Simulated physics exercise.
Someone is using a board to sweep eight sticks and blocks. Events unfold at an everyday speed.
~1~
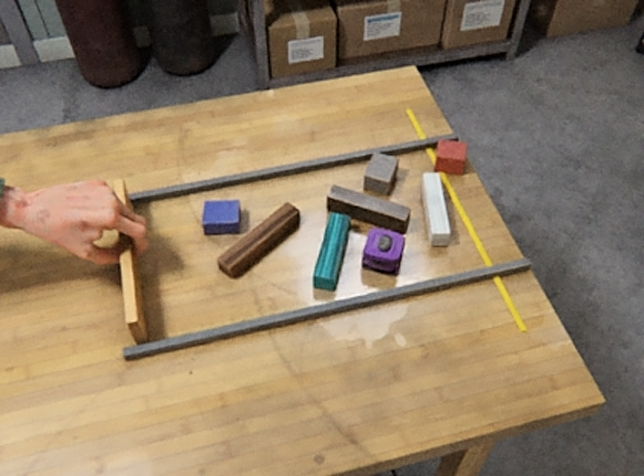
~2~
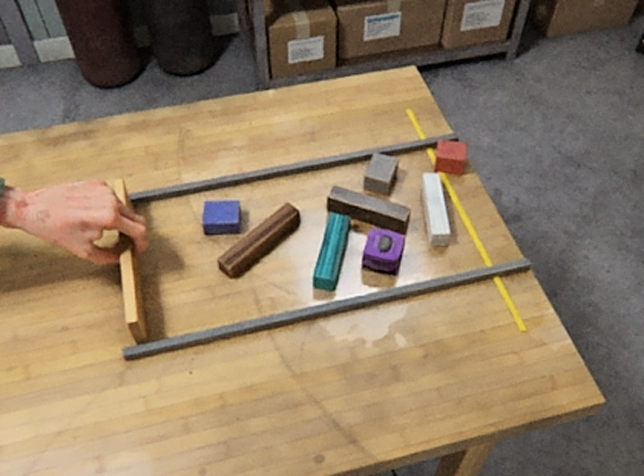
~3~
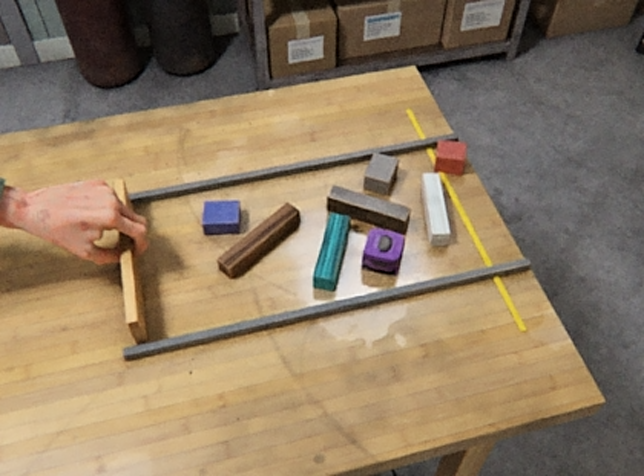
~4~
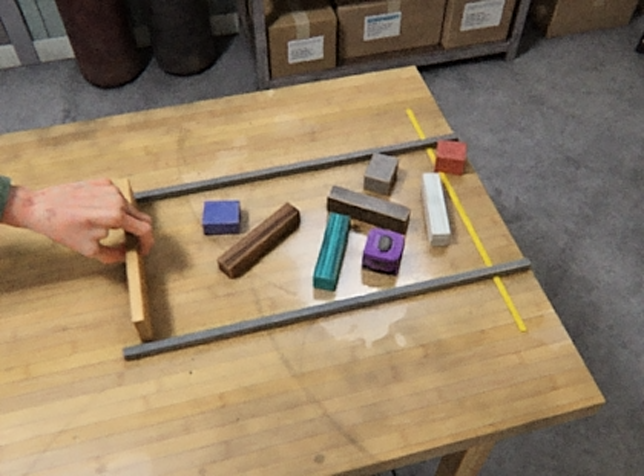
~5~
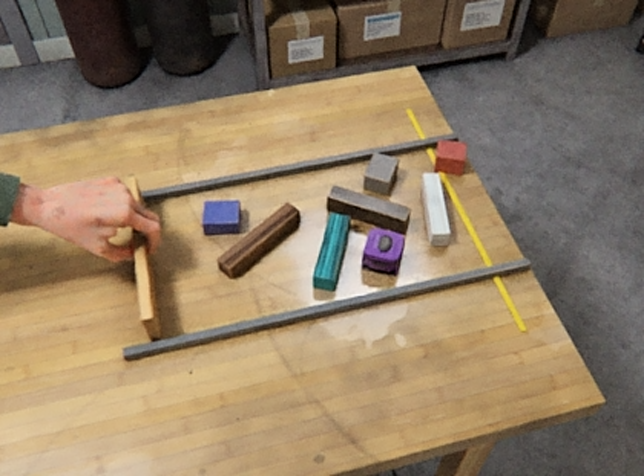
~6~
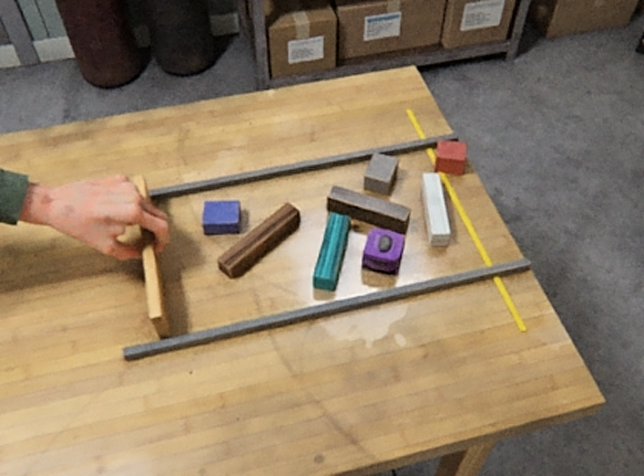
On a wooden table, a hand held a board upright at the left end of two grey rails, then slid it slightly right toward scattered sticks and blocks, which all stayed still.
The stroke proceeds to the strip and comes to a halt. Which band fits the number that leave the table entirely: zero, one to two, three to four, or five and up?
Off the edge go no fewer than five.
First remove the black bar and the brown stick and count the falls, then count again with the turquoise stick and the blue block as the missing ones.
3 in the first try, 2 in the second.
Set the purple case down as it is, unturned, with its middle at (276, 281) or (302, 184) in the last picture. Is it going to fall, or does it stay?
In order, hangs on; falls away.
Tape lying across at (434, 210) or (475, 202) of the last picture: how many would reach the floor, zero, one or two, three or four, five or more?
Place by place: Three to four, then five or over.
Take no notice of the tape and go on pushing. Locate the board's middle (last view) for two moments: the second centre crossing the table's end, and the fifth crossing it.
First: Around (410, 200). Next: Around (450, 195).
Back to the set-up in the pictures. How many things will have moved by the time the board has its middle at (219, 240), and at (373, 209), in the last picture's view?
By the first moment it's 2, by the second it's 7.
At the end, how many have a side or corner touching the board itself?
In total, 3.
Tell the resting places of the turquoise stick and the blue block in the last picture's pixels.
The turquoise stick comes to rest close to (501, 221), while the blue block rests close to (459, 167).
Soon after, none off yet; red block at rest near (450, 157); white stick at rest near (435, 209); grey block at rest near (381, 174).
In the end, the number that fall off is five or more; gone, purple case, black bar, grey block, white stick and red block.
